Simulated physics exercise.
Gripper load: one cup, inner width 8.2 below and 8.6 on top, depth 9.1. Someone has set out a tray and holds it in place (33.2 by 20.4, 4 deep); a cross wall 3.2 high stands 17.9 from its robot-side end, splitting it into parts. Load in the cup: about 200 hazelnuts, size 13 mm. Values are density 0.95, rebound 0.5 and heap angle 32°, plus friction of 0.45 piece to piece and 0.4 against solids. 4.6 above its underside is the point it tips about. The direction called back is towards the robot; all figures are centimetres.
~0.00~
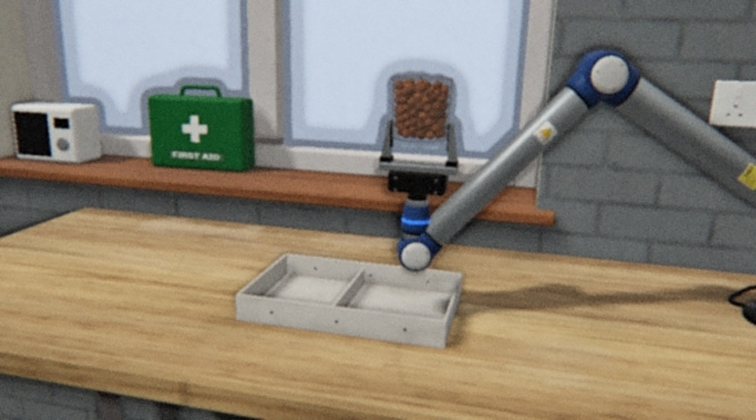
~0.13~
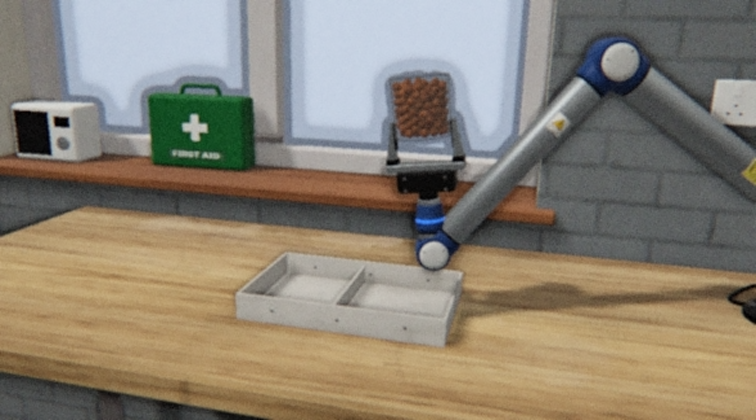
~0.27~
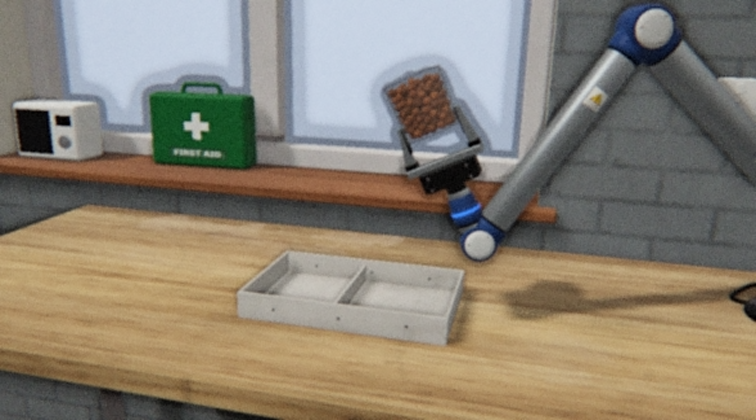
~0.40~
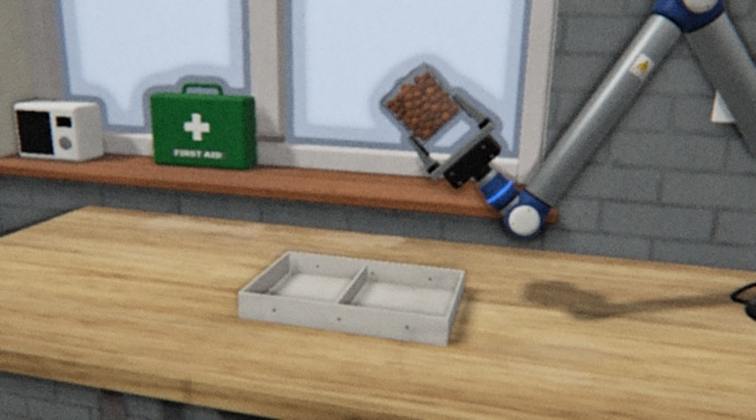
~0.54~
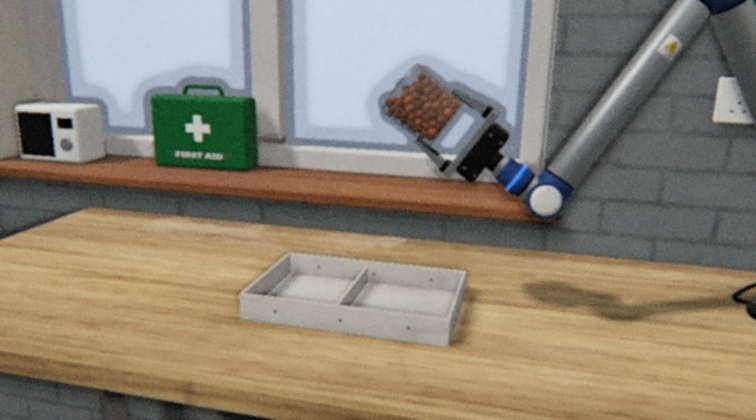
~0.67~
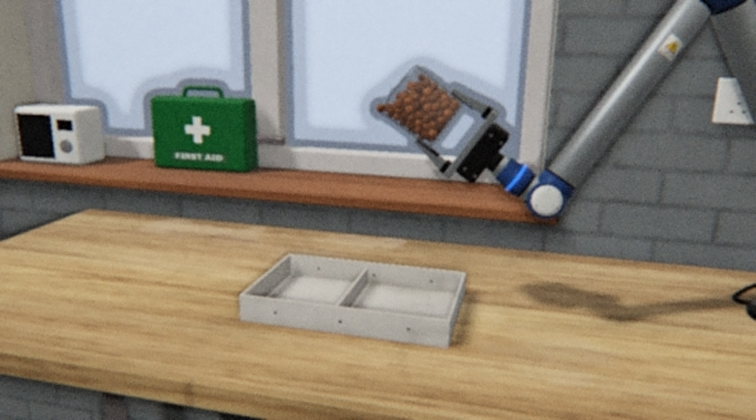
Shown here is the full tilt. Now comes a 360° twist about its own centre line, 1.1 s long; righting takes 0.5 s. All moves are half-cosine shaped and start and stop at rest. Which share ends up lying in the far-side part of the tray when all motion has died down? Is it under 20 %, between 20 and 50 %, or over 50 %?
Under 20 %.
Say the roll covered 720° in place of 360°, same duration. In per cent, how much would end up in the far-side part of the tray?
Around 0 %.
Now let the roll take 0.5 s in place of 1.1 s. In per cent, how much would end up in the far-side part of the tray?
It would come to close to 0 per cent.
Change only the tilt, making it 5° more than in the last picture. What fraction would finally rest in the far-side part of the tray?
I'd expect close to 5 per cent then.
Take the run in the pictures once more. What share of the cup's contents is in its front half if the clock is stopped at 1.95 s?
Roughly 55 in every hundred.
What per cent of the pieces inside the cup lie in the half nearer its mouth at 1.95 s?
Mouth-half share: Approx. 45 in a hundred.
After 1.31 s, tipped 56°, highest piece 39 above the table; 196 in the cup, 1 in the robot-side part, 1 in the far-side part.
After 1.95 s, tipped 40°, highest piece 38 above the table; 191 in the cup, 3 in the robot-side part, 1 in the far-side part, 3 in flight or on a rim.
After 2.47 s, upright, highest piece 39 above the table; 191 in the cup, 4 in the robot-side part, 3 in the far-side part.
After 3.17 s, upright, highest piece 39 above the table; 191 in the cup, 4 in the robot-side part, 3 in the far-side part.
At rest, 191 in the cup, 4 in the robot-side part, 3 in the far-side part. That is 2 % in the far-side part of the tray.
